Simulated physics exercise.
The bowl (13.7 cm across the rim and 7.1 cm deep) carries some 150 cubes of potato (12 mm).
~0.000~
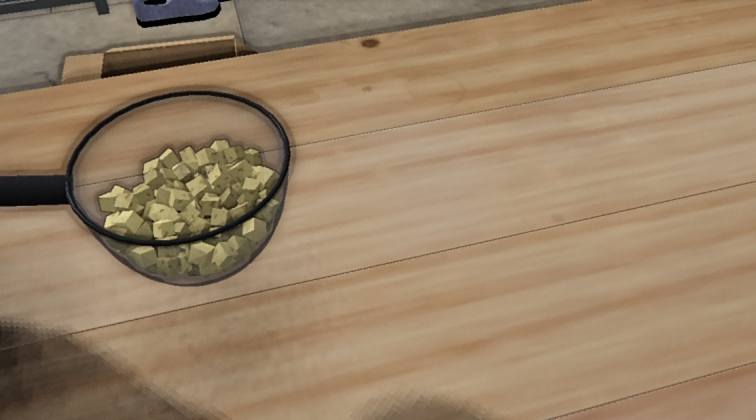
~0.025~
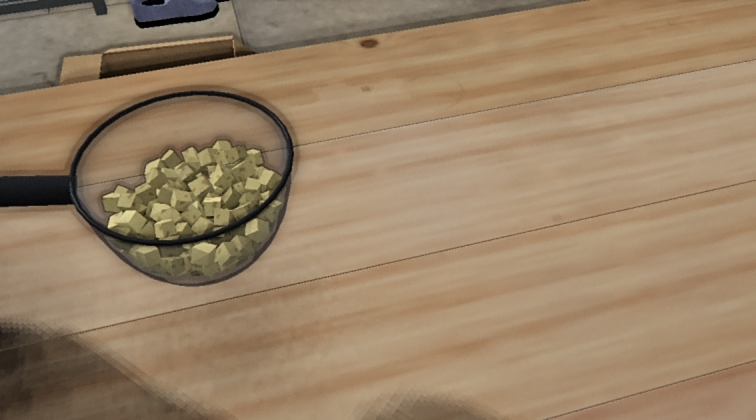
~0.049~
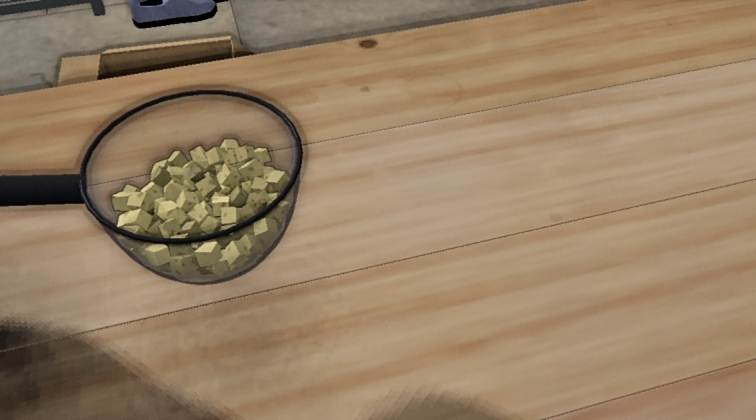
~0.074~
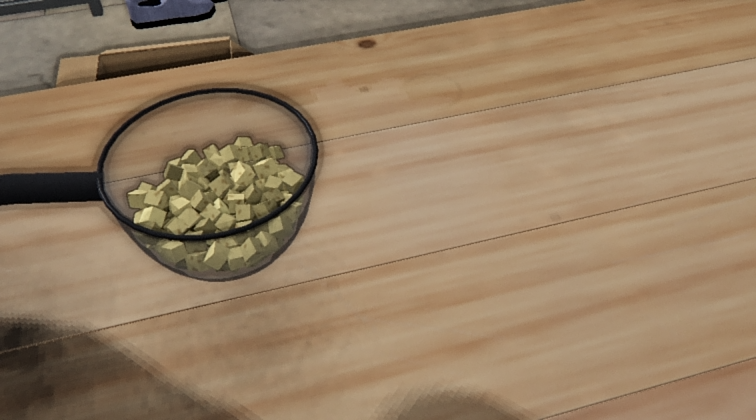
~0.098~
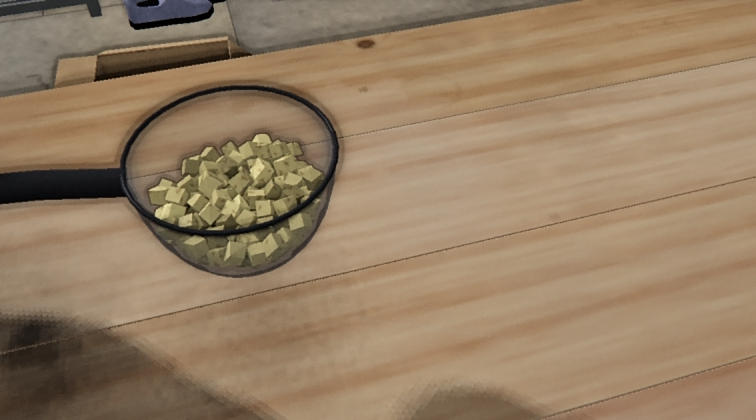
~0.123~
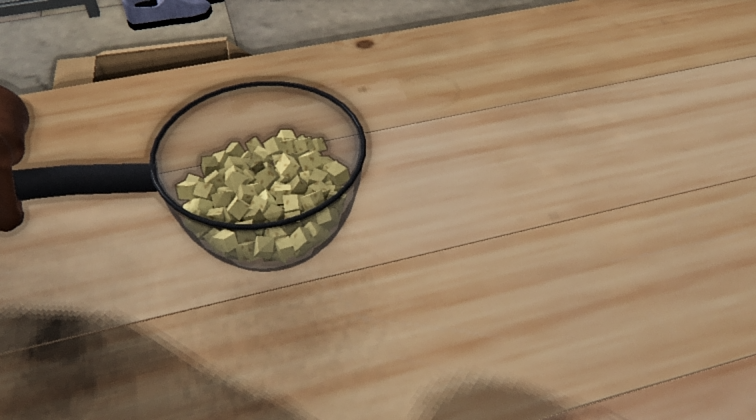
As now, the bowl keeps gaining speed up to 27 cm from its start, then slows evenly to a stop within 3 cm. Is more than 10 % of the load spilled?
A tenth or less lost.
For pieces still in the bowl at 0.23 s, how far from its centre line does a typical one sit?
3.5 cm.
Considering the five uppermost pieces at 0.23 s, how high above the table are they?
Height: Roughly 17 centimetres.
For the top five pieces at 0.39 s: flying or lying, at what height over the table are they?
About 22 cm above the table.
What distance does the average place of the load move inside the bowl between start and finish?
Roughly 1.5 centimetres.
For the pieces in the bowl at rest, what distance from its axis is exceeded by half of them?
4.0 centimetres or so.
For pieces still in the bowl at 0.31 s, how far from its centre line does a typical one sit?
3.5 cm.
After 0.23 s, tilt 0 degrees; bowl 100 %; middle of all pieces near (434, 164).
After 0.31 s, tilt 0 degrees; bowl 100 %; middle of all pieces near (596, 128).
Then, at 0.39 s, tilt 0 degrees; bowl 100 %; middle of all pieces near (616, 116).
After 0.47 s, tilt 0 degrees; bowl 100 %; middle of all pieces near (615, 119).
By 0.9 s all is still; bowl 95 %, fallen right of where it stops 5 %.
